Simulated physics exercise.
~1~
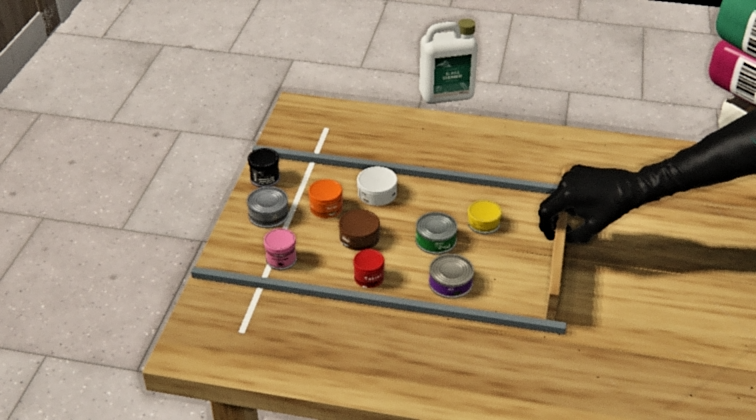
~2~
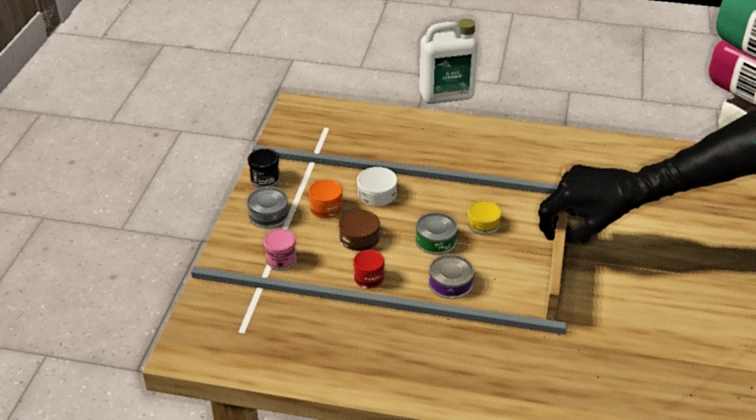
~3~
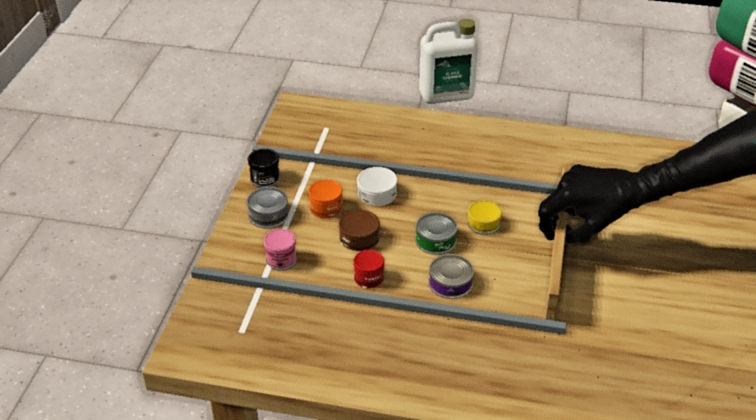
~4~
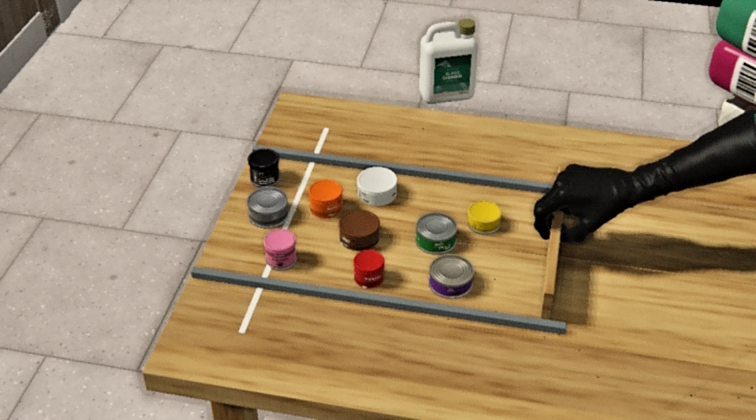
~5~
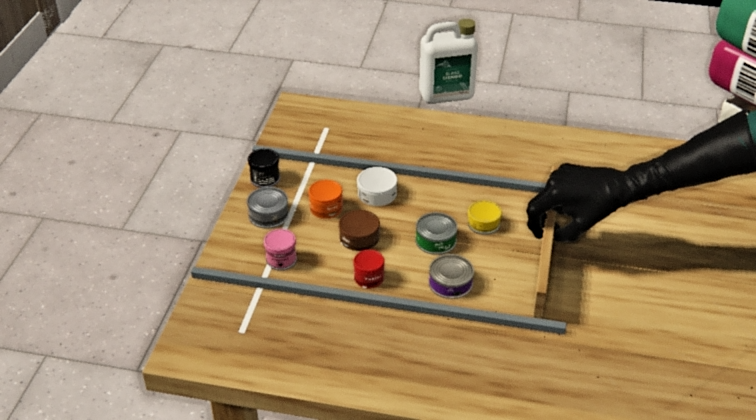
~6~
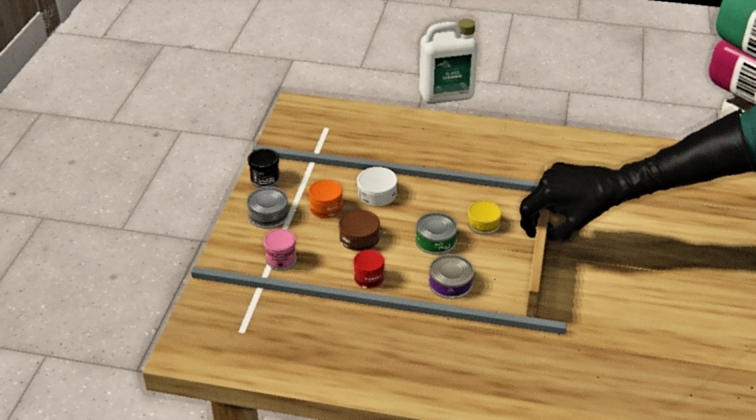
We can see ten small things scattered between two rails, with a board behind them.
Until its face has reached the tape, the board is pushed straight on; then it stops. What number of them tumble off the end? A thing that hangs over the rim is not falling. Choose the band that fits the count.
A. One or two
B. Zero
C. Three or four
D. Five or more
One or two.
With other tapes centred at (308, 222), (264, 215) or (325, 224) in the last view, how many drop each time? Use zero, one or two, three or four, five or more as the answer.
Lab note - count at each of the three spots: Not one; more than four; no fall at all.
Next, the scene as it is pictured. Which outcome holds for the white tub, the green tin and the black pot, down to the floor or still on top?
As for the white tub, it does not drop; the green tin does not drop; the black pot does not drop.
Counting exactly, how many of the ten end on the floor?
Exactly 1.
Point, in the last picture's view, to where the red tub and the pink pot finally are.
I'd put one close to (228, 258) and the other close to (214, 239).
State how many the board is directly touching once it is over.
Count recorded: 4.
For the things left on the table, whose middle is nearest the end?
Pink pot.
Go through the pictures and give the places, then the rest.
Black pot (264, 168); grey tin (268, 207); pink pot (281, 249); board (559, 241); tape (289, 219), in the first picture.
Grey tin (268, 207); yellow pot (484, 218), in the second picture.
Pink pot (281, 250); green tin (436, 234), in the third picture.
Black pot (264, 168); board (554, 241), in the fourth picture.
Grey tin (268, 207); purple tin (451, 276), in the fifth picture.
Black pot (264, 168); grey tin (268, 207); pink pot (281, 250); board (540, 239); tape (289, 219), in the sixth picture.
Soon after, none off yet; black pot at rest near (264, 168); grey tin at rest near (268, 207); pink pot at rest near (281, 250).
In the end, the number that fall off is one or two; gone, grey tin.
